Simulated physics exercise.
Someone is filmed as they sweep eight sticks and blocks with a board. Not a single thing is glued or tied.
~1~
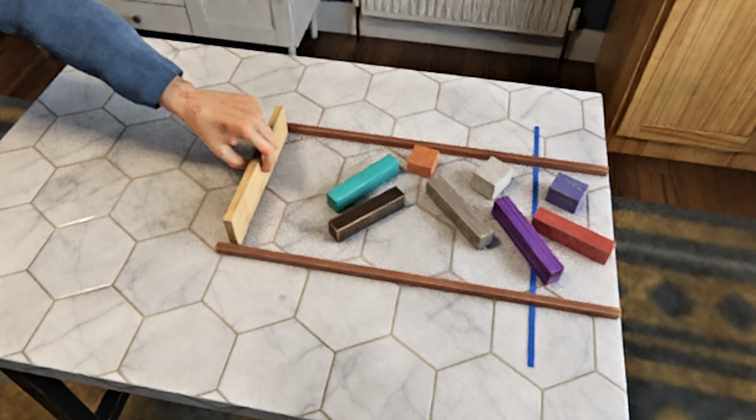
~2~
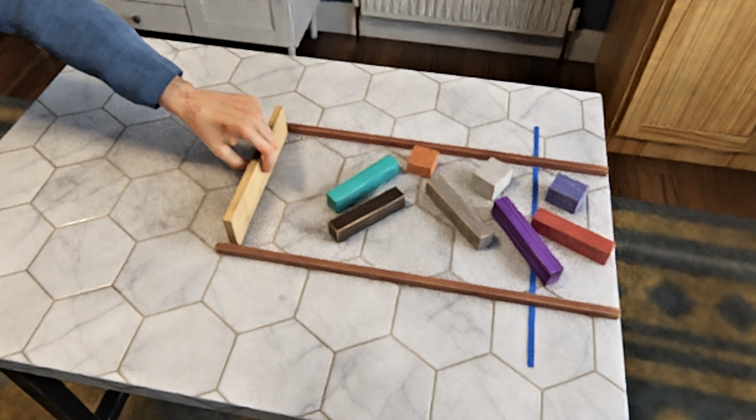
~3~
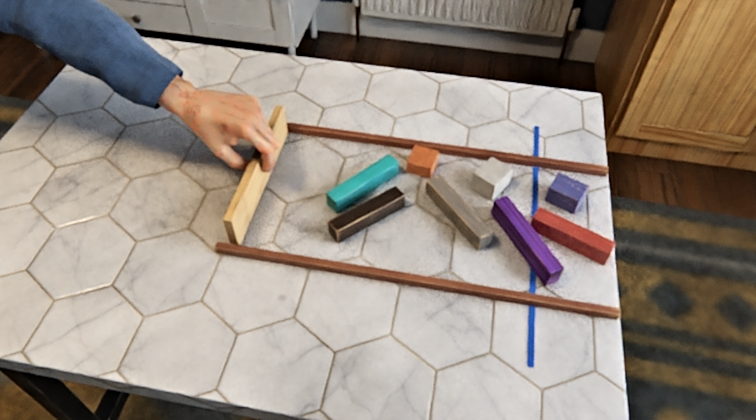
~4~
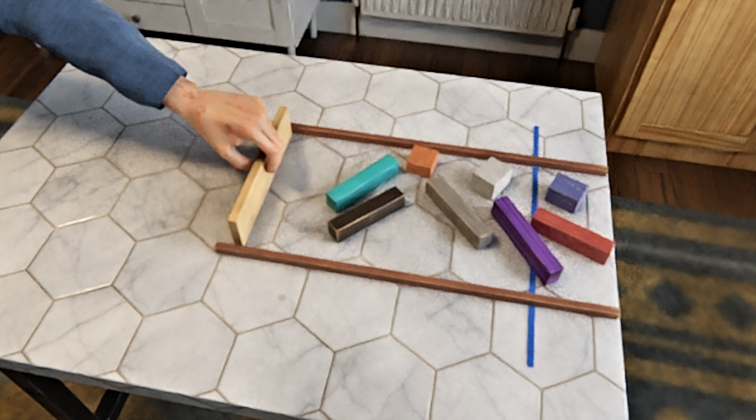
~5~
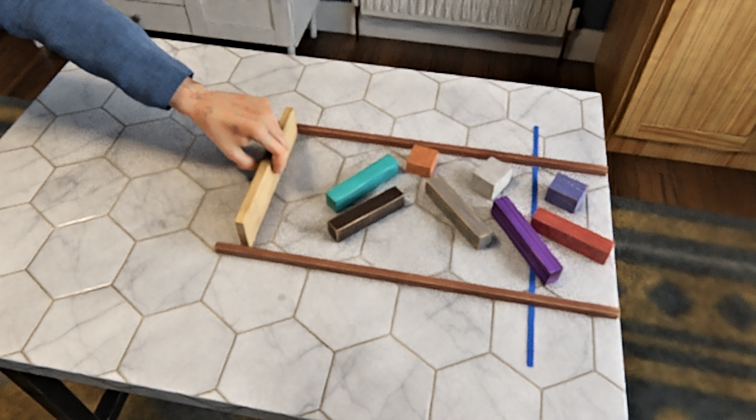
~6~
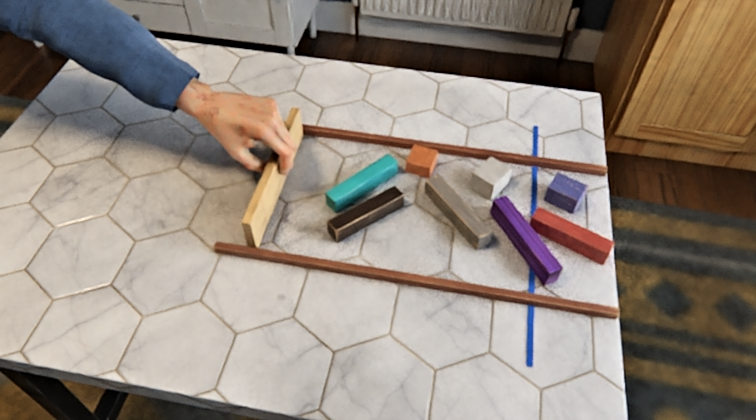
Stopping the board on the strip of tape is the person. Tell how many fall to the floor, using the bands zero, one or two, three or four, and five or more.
One or two fall to the floor.
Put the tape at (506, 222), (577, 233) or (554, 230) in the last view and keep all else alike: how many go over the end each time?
Going through them in order, you'd see 0, 5 and 4.
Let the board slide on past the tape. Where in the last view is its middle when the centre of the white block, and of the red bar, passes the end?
The middle is at (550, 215) when it's the white block, and at (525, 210) when it's the red bar.
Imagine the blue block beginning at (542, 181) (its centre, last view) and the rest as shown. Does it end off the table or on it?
Lab note: It goes off the edge.
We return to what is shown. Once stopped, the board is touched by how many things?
That would be 1 of them.
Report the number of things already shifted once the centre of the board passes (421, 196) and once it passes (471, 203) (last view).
At that stage 4; at the next, 7.
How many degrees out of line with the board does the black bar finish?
It is near 0° out of line.
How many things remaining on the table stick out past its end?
Count: 0.
A little later, none off yet; red bar at rest near (570, 235); blue block at rest near (566, 193); purple stick at rest near (524, 239).
Next, none off yet; red bar at rest near (572, 235); blue block at rest near (566, 193); purple stick moving near (532, 238).
When it is over, the number that fall off is one or two; down, blue block and red bar.
